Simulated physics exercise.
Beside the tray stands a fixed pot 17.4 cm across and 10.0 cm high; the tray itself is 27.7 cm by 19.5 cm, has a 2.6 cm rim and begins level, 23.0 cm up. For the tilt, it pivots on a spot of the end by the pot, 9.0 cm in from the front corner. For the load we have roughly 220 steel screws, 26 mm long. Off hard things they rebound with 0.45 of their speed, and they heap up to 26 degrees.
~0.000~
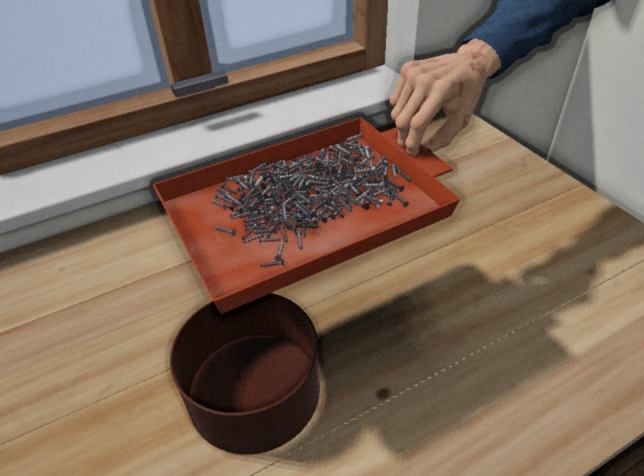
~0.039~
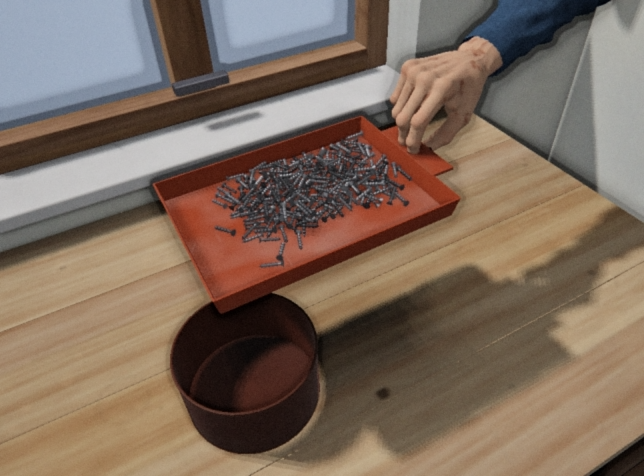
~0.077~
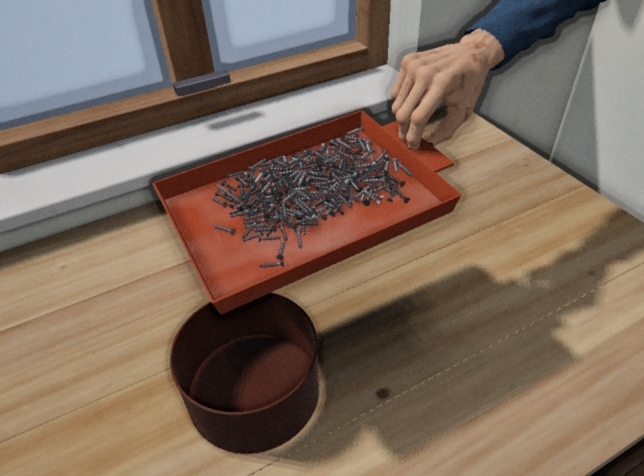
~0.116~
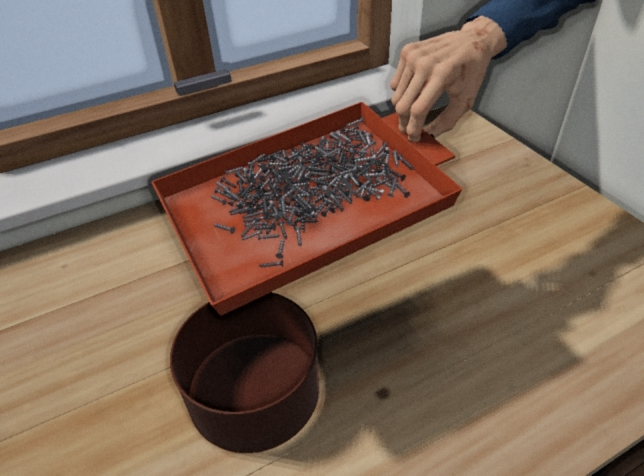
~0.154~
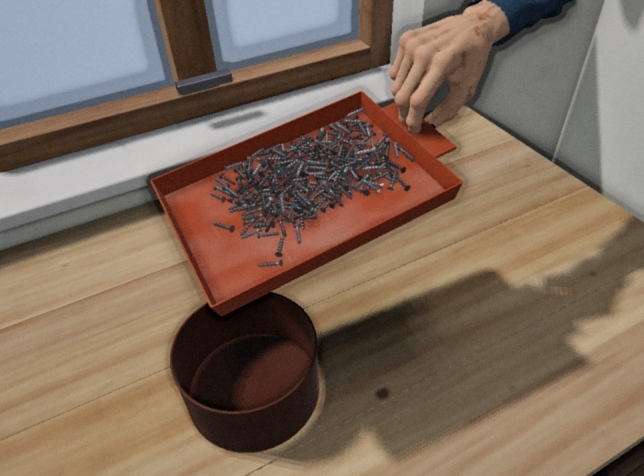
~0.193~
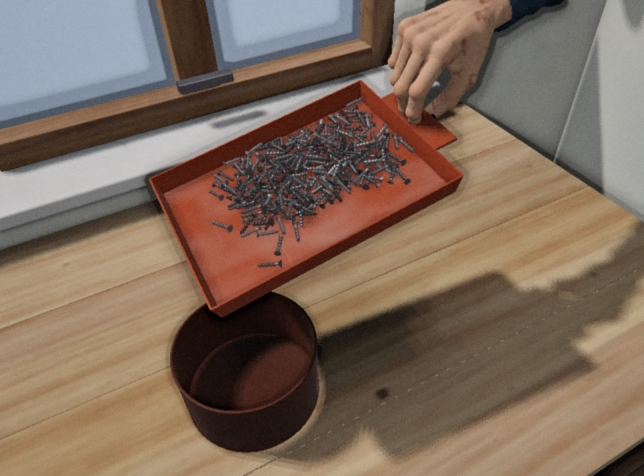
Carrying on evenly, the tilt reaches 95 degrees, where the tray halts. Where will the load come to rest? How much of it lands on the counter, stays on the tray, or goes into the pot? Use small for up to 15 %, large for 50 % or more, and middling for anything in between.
Counter - middling, tray - small, pot - large.
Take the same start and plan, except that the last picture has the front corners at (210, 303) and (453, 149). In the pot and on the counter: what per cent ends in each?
Pot: 20, counter: 80.
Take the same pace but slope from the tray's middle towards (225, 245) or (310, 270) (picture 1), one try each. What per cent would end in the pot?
The share comes to roughly 30 in a hundred, then roughly 70 in a hundred.
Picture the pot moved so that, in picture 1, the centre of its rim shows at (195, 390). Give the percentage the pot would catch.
Roughly 100 per cent.
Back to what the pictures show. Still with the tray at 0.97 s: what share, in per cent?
Roughly 60 per cent.
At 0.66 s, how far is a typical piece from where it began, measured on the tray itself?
By then it sits near 12 cm from where it began.
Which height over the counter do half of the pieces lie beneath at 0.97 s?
Around 22 cm up.
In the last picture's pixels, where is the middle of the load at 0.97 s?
My estimate is roughly (208, 306).
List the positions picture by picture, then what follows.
Tray tilt 0 degrees, front corners at (217, 295) and (454, 198); middle of the pieces at (308, 187); pot at (244, 347), in the first picture.
Tray tilt 1 degrees, front corners at (216, 296) and (454, 197); middle of the pieces at (308, 186), in the second picture.
Tray tilt 2 degrees, front corners at (216, 297) and (455, 194); middle of the pieces at (308, 183), in the third picture.
Tray tilt 5 degrees, front corners at (215, 299) and (456, 188), lowest corner left front; middle of the pieces at (307, 179), in the fourth picture.
Tray tilt 8 degrees, front corners at (214, 301) and (456, 181), lowest corner left front; middle of the pieces at (307, 173), in the fifth picture.
Tray tilt 11 degrees, front corners at (214, 304) and (457, 174), lowest corner left front; middle of the pieces at (305, 167); pot at (244, 345). The tray's pace is about 85 degrees a second, in the sixth picture.
After 0.66 s, tilt 52 degrees; the tray holds 100 %, the pot 0 %.
Then, at 0.97 s, tilt 78 degrees; the tray holds 60 %, the pot 10 %.
After 1.38 s, tilt 95 degrees; the tray holds 15 %, the pot 40 %.
By 2.3 s all is still; counter 30 %, tray 0 %, pot 70 %.
